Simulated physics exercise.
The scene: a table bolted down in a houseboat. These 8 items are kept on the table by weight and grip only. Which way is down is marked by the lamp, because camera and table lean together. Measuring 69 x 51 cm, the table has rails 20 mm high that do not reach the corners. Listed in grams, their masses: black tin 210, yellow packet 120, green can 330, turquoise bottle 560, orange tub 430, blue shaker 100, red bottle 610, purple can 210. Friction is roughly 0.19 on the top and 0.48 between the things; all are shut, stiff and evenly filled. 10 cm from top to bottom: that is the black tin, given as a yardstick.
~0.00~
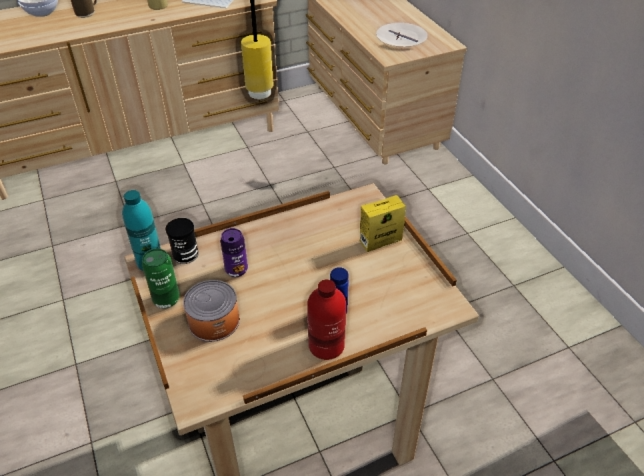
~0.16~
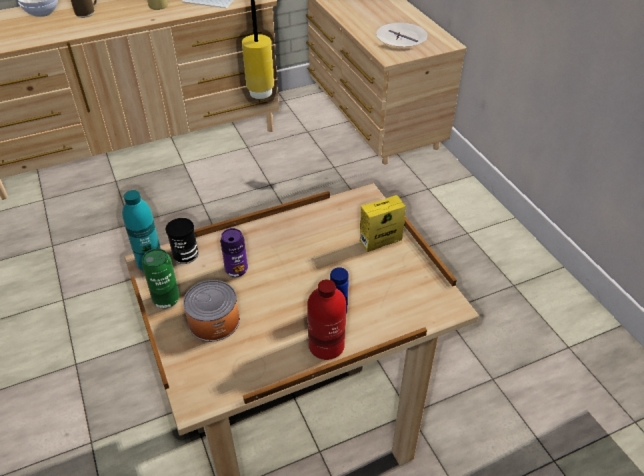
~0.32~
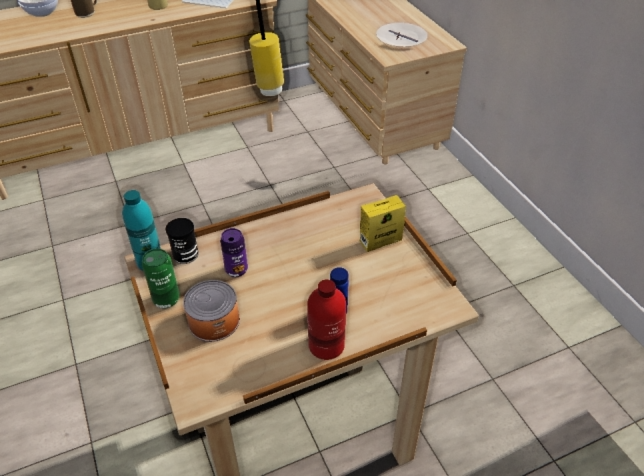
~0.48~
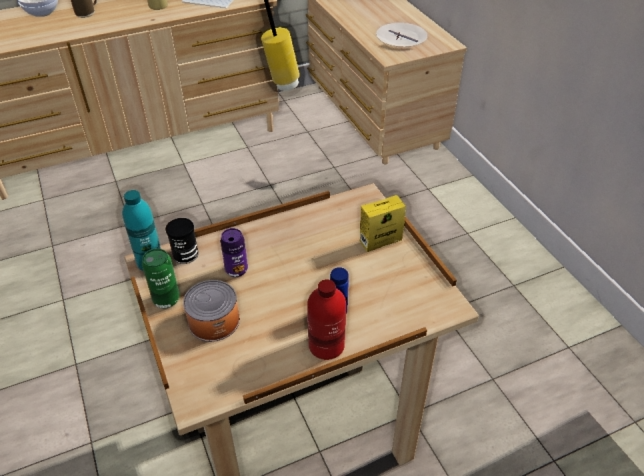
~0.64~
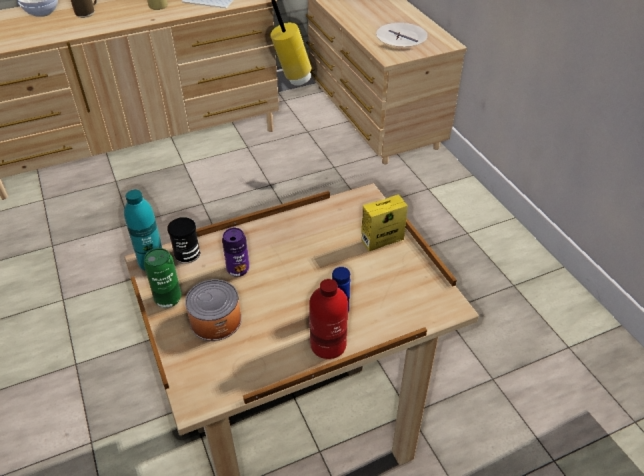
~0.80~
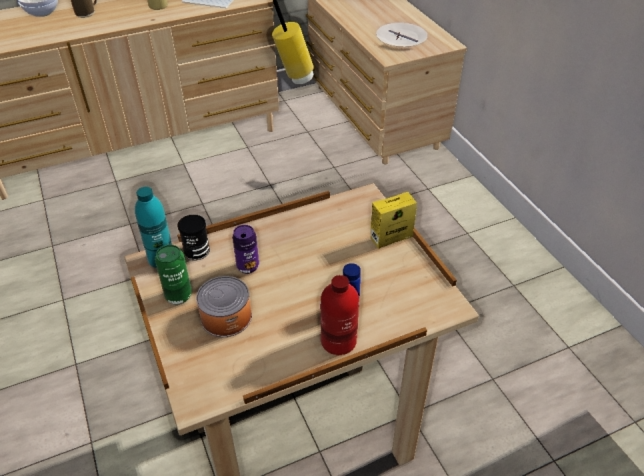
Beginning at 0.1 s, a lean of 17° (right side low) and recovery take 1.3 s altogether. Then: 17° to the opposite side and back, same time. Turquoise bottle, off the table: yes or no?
No.
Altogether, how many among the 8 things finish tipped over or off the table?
So, 0 in all.
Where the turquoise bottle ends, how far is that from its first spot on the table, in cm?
It ends up around 1 cm from its start.
Around 1.00 s, heel 12°, right side down; turquoise bottle shifted 9 cm near (180, 220); blue shaker shifted 10 cm; purple can shifted 9 cm.
Around 1.30 s, heel 1°, right side down; turquoise bottle shifted 17 cm near (211, 211); blue shaker shifted 18 cm; black tin shifted 16 cm.
Around 2.30 s, heel 12°, left side down; turquoise bottle shifted 8 cm near (174, 221); blue shaker shifted 9 cm; red bottle shifted 9 cm.
Around 2.50 s, heel 4°, left side down; yellow packet shifted 14 cm; blue shaker shifted 2 cm; purple can shifted 2 cm.
Finally (3.2 s), not toppled but over 5 cm from the start, yellow packet; the other 7 still in place (within 5 cm). In the last view, turquoise bottle near (136, 232).
